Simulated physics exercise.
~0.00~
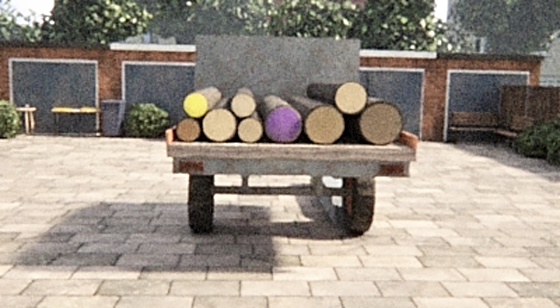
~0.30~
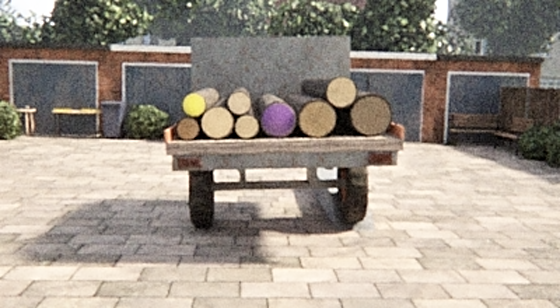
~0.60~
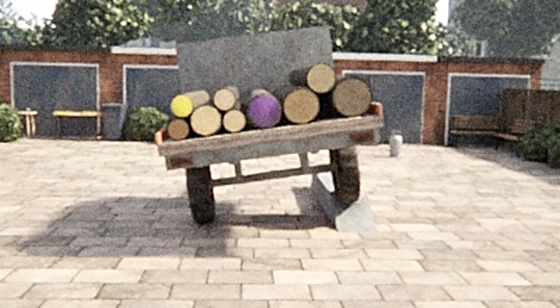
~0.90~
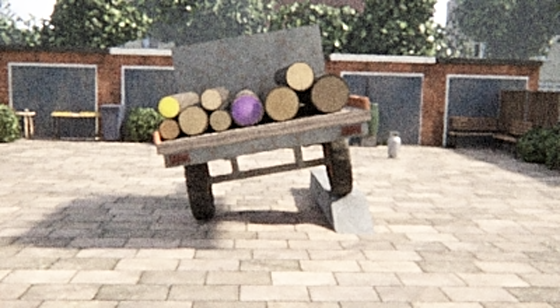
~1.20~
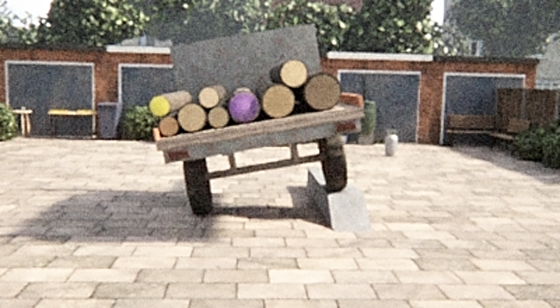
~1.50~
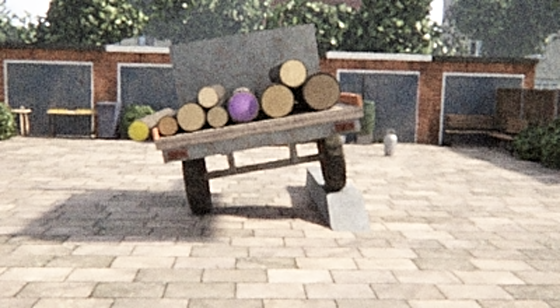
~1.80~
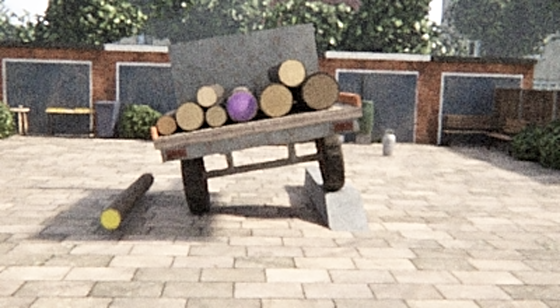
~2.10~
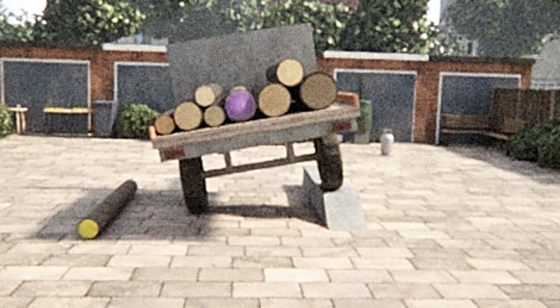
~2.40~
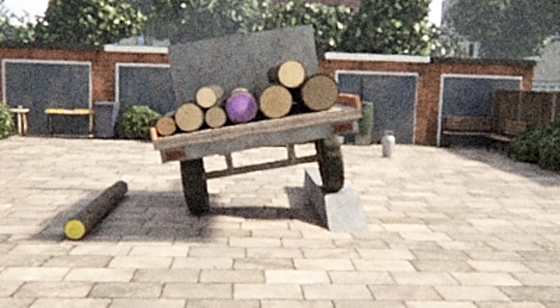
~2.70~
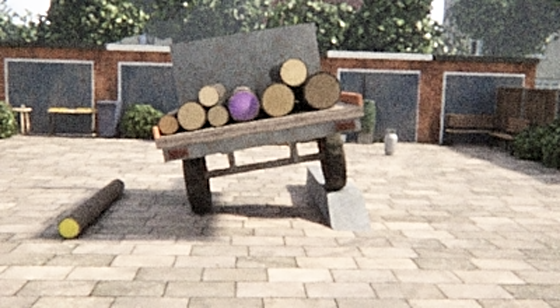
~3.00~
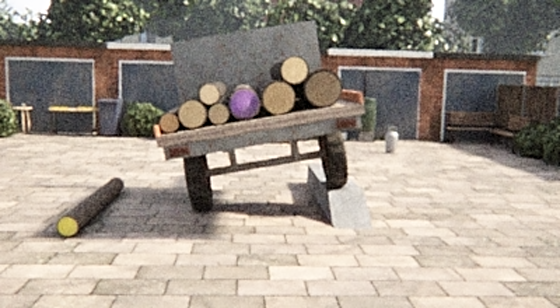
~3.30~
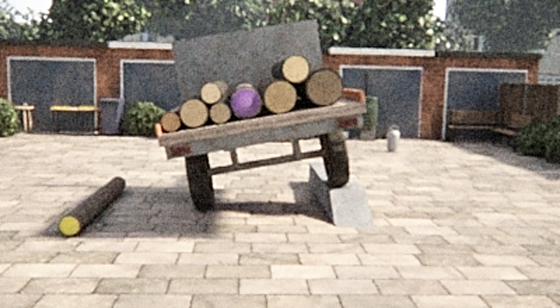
Paved yard with garages, a log-laden trailer tilting left as its right wheel climbs a slab, the yellow-ended log rolling off left.
